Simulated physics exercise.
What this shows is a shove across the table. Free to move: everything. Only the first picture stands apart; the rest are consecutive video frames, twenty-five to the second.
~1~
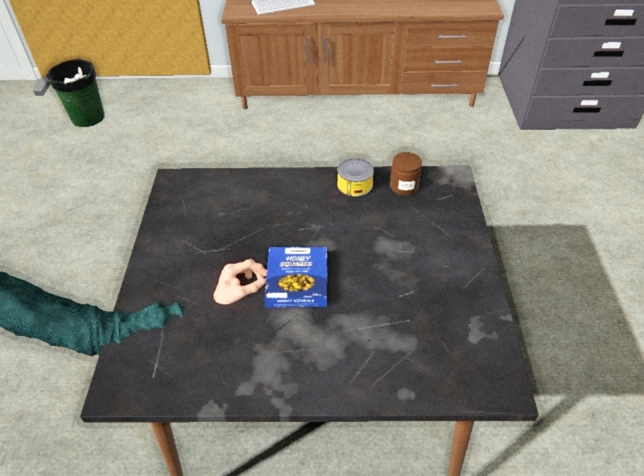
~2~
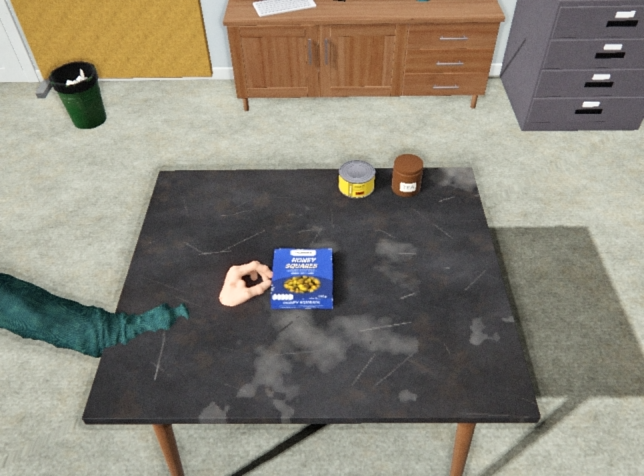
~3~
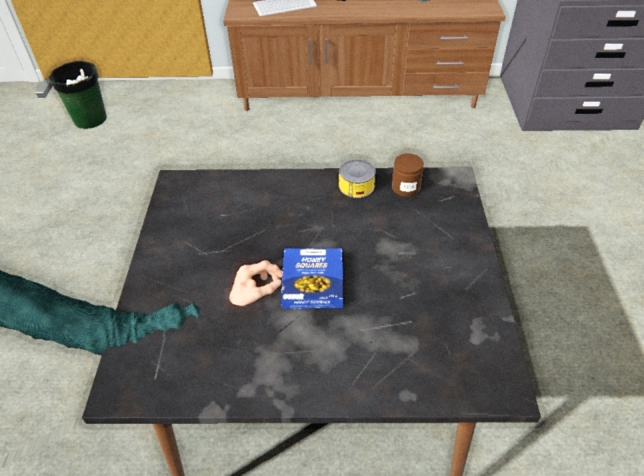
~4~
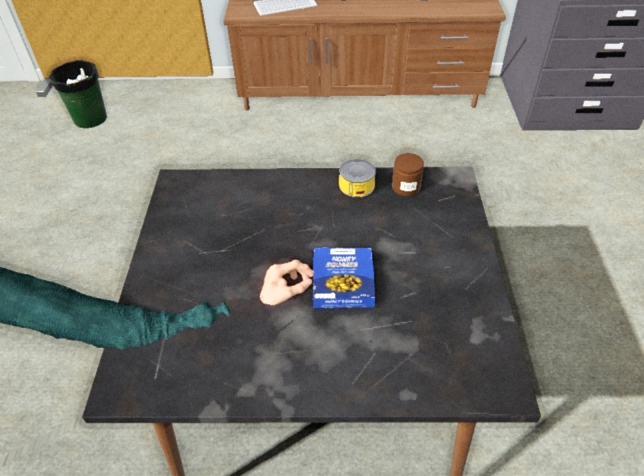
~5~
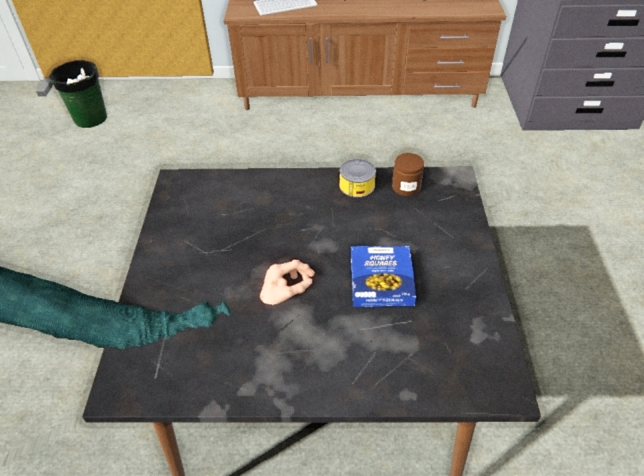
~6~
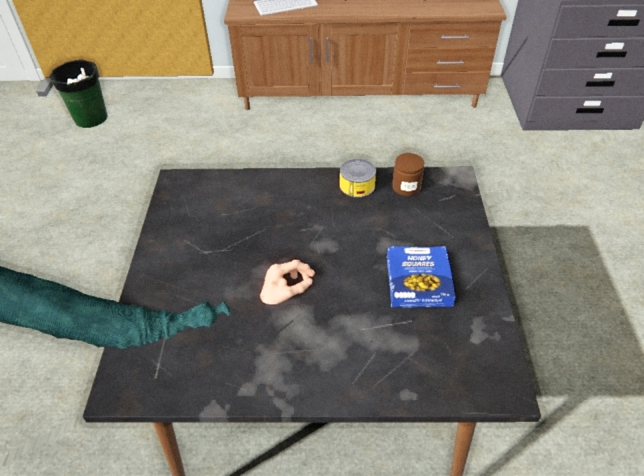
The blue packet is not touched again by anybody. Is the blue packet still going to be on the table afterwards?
No. Comes down.
Then, 0.20 s past the last view, blue packet now off the table.
Then, 0.30 s past the last view, things are still on the move.
Then, 0.50 s past the last view, as before.
Finally, off the table, blue packet.
